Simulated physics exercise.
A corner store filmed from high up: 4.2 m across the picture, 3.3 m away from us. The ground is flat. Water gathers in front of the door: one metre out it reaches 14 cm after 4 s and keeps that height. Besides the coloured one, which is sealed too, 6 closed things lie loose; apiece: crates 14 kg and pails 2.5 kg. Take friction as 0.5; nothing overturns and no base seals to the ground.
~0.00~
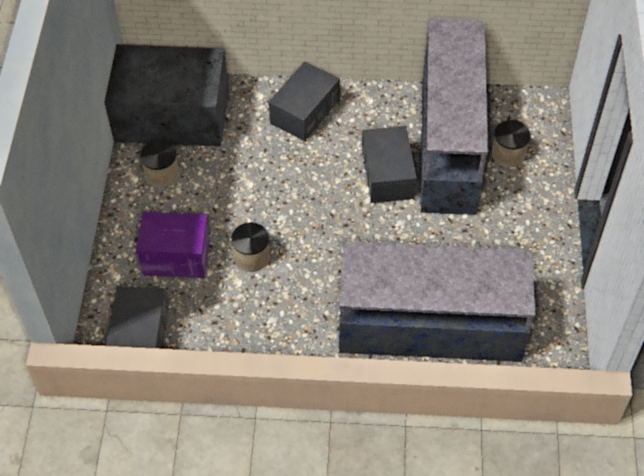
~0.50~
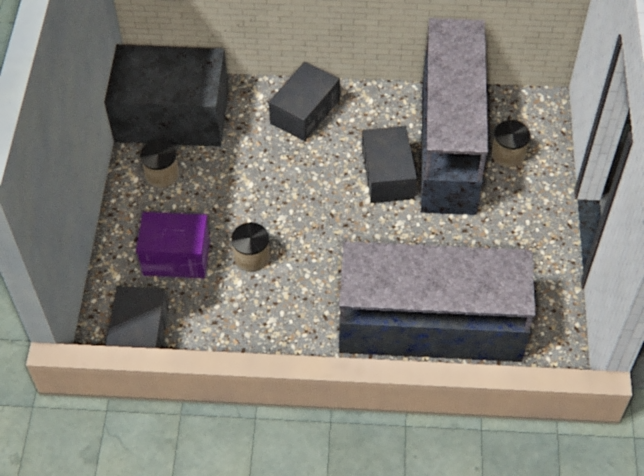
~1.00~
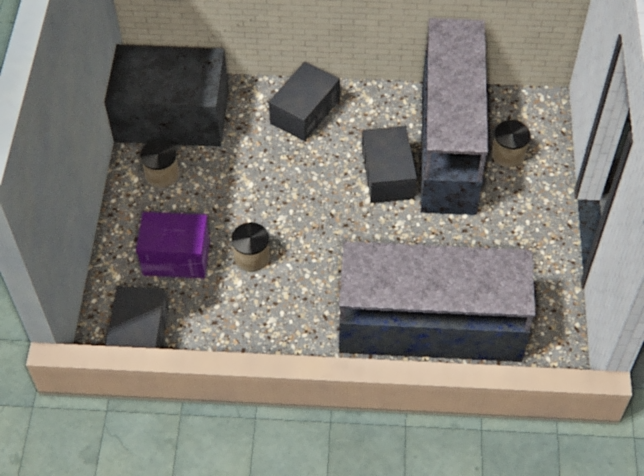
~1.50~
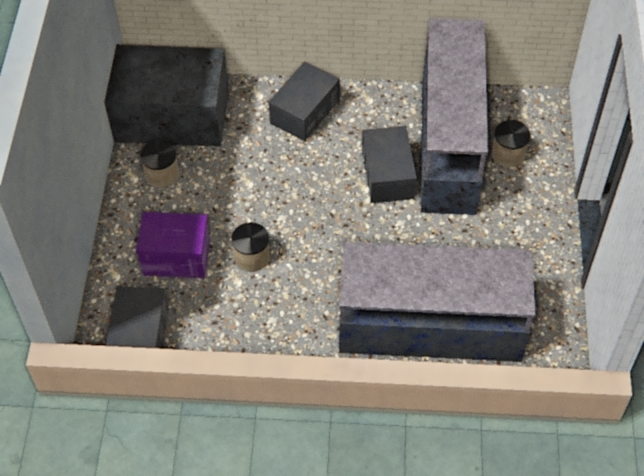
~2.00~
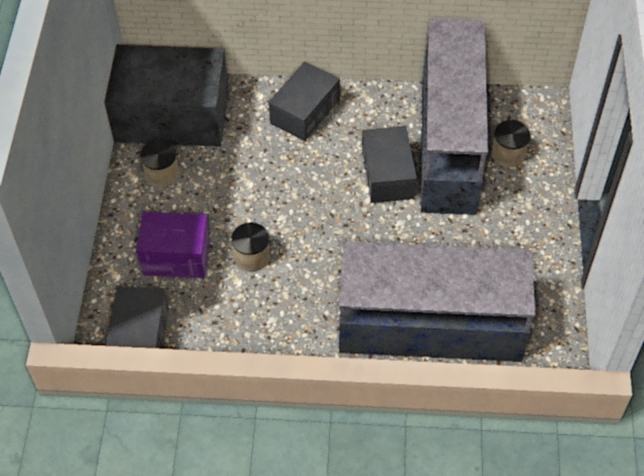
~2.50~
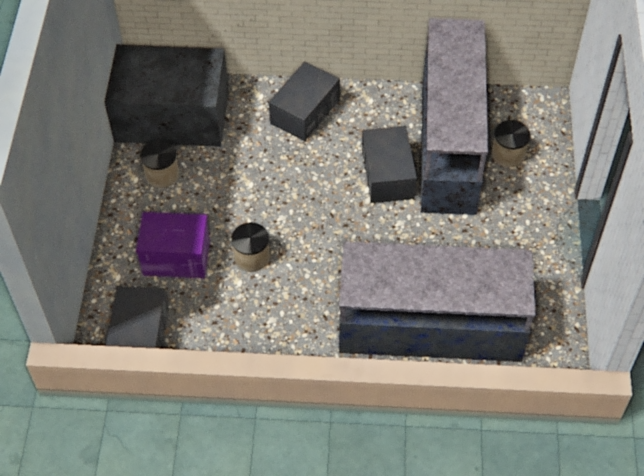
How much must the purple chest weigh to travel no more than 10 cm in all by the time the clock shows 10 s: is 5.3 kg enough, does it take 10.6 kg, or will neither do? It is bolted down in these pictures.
For it, only the higher weight holds it.
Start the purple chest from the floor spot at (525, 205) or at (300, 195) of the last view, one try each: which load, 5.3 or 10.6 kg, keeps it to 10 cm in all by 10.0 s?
In that order: Neither holds; it takes the larger.
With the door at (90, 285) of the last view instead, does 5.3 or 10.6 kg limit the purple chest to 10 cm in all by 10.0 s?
Then neither weight holds it.
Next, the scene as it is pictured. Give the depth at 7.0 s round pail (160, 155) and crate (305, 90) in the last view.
Roughly 2 and 0 cm.
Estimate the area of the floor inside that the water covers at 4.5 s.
Roughly 3.0 m2.
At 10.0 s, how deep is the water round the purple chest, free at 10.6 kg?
About 5 cm.
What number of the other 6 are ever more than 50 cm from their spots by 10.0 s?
I count 3.
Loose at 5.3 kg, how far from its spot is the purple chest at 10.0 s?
Roughly 20 cm.
After 3.5 s the purple chest would be 0 cm from its start with 5.3 kg and 0 cm from its start with 10.6 kg; 0 cm of water round it then.
After 4.5 s the purple chest would be 0 cm from its start with 5.3 kg and 0 cm from its start with 10.6 kg; 0 cm of water round it then.
After 7.0 s the purple chest would be 2 cm from its start with 5.3 kg and 0 cm from its start with 10.6 kg; 2 cm of water round it then.
After 10.0 s the purple chest would be 17 cm from its start with 5.3 kg and 2 cm from its start with 10.6 kg; 5 cm of water round it then.
